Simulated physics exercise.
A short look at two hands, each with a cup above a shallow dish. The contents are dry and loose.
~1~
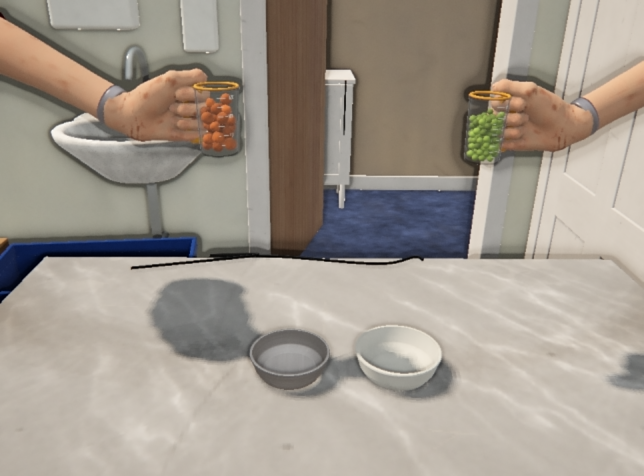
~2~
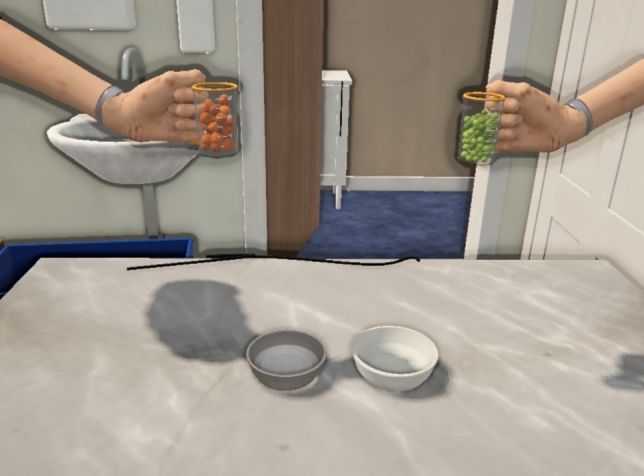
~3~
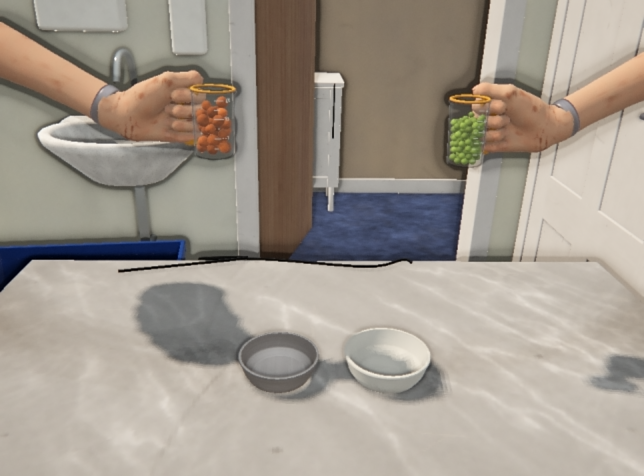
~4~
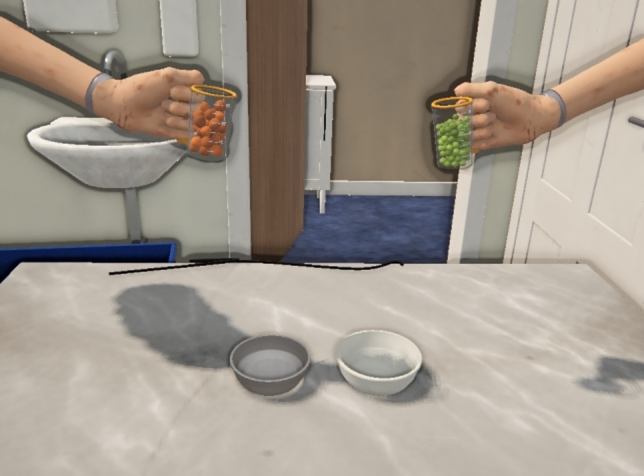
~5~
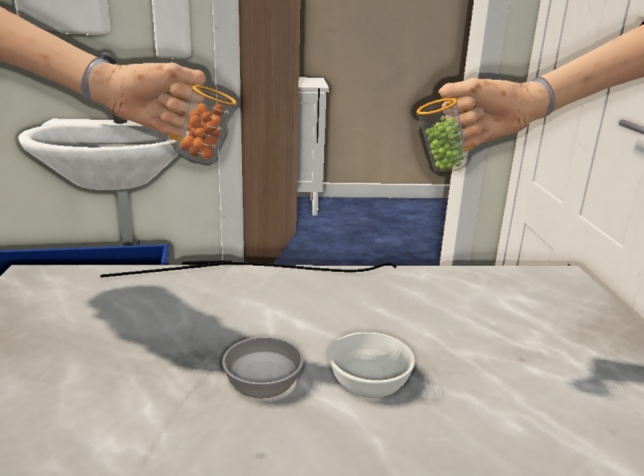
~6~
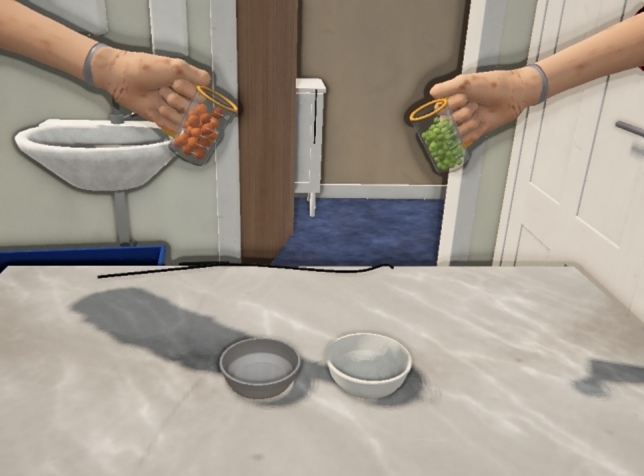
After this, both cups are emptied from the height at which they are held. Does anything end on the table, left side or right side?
In the end the left one cannot keep them all in, and the right one cannot keep them all in.
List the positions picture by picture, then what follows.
In the first frame, left dish at (289, 377), empty; left cup at (218, 120), holding coated peanuts, high above its dish; right dish at (404, 377), empty; right cup at (486, 128), holding dried peas, high above its dish.
In the second frame, left cup at (217, 120), upright; right cup at (480, 129), upright.
In the third frame, left cup at (214, 122), upright; right cup at (467, 132), upright.
In the fourth frame, left cup at (210, 125), tipped 10°; right cup at (454, 134), tipped 10°.
In the fifth frame, left cup at (205, 126), tipped 20°; right cup at (444, 137), tipped 20°.
In the sixth frame, left dish at (259, 387); left cup at (202, 127), tipped 30°; right dish at (375, 385); right cup at (441, 138), tipped 30°.
Then, 0.56 s after the last picture, left, all still in the cup; right, all still in the cup.
Then, 1.05 s after the last picture, left, all still in the cup; right, nearly all still in the cup, a small part in the air.
Then, 1.48 s after the last picture, left, about a third in the dish, a stray few outside the dish, about two thirds in the air; right, about half in the dish, a small part outside the dish, about half in the air.
By the end, left, about two thirds in the dish, about a third outside the dish; right, most in the dish, about a quarter outside the dish.
